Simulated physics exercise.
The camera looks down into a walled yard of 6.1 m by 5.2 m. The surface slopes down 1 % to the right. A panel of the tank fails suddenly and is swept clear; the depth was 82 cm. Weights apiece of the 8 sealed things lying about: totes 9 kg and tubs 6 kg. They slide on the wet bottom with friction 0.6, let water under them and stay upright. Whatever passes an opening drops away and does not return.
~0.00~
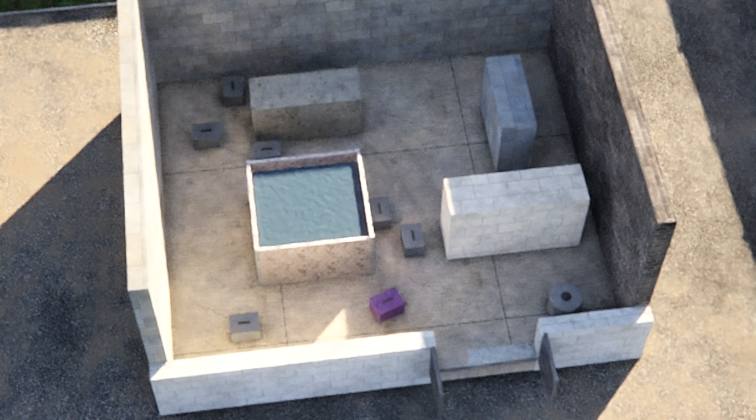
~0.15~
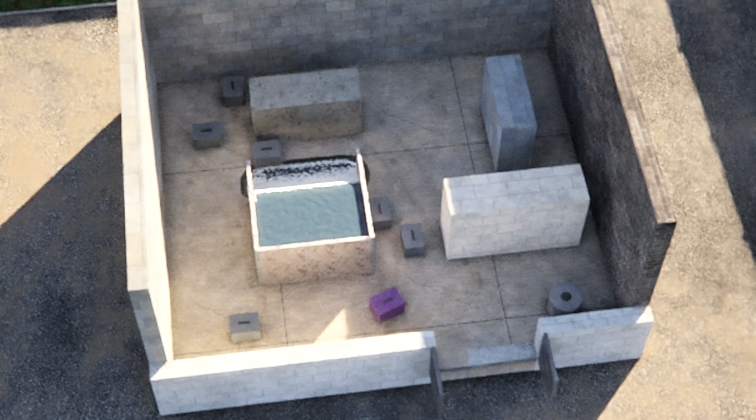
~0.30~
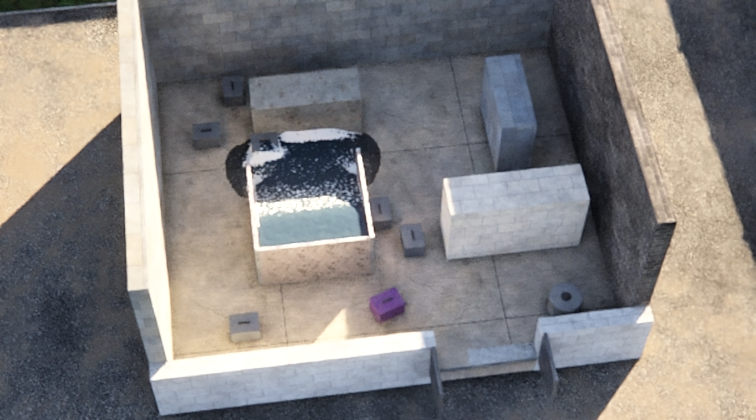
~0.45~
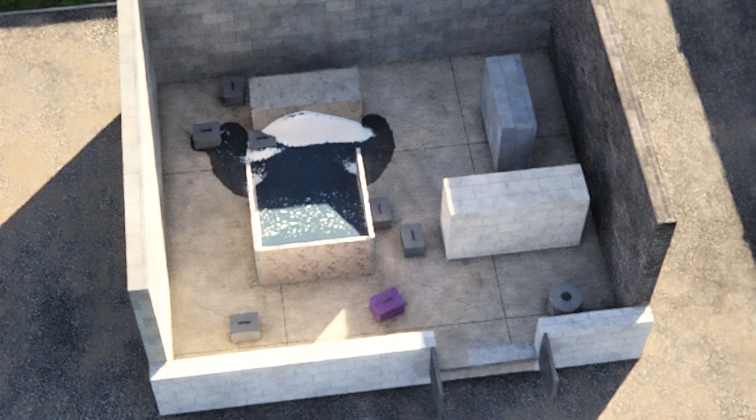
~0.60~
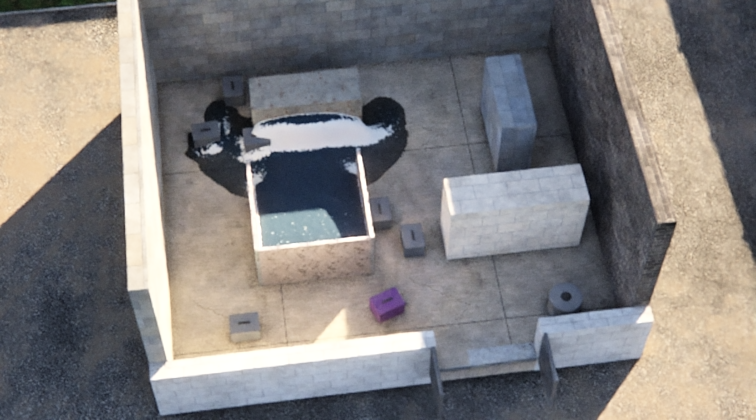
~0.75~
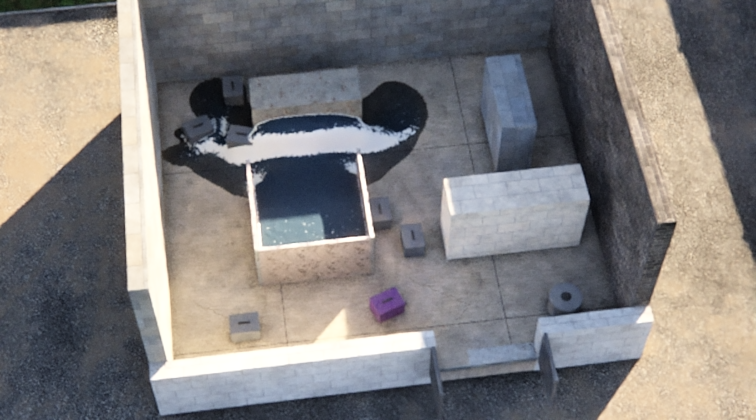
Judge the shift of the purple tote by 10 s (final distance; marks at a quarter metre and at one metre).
The purple tote barely shifts.
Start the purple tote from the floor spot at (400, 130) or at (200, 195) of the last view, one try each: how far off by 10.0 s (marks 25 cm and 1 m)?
In turn: It ends far away; it gets carried off.
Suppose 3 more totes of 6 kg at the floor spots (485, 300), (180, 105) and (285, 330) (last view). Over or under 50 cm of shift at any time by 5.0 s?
In turn: Short of it, more, under.
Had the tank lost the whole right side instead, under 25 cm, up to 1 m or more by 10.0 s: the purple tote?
Then the purple tote holds its place.
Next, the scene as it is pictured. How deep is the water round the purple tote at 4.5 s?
About 2 cm.
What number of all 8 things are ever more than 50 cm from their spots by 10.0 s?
I count 5.
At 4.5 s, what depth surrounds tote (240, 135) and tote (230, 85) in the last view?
About 8 and 11 cm.
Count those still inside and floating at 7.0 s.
3 of them.
After 2.0 s the purple tote is near (387, 301), 0.0 m from its start, aground; 0 of 8 are out; 1 afloat.
After 4.5 s the purple tote is near (387, 301), 0.0 m from its start, aground; 0 of 8 are out; 3 afloat.
After 7.0 s the purple tote is near (387, 301), 0.0 m from its start, aground; 0 of 8 are out; 3 afloat.
After 10.0 s the purple tote is near (387, 301), 0.0 m from its start, aground; 0 of 8 are out; 3 afloat.
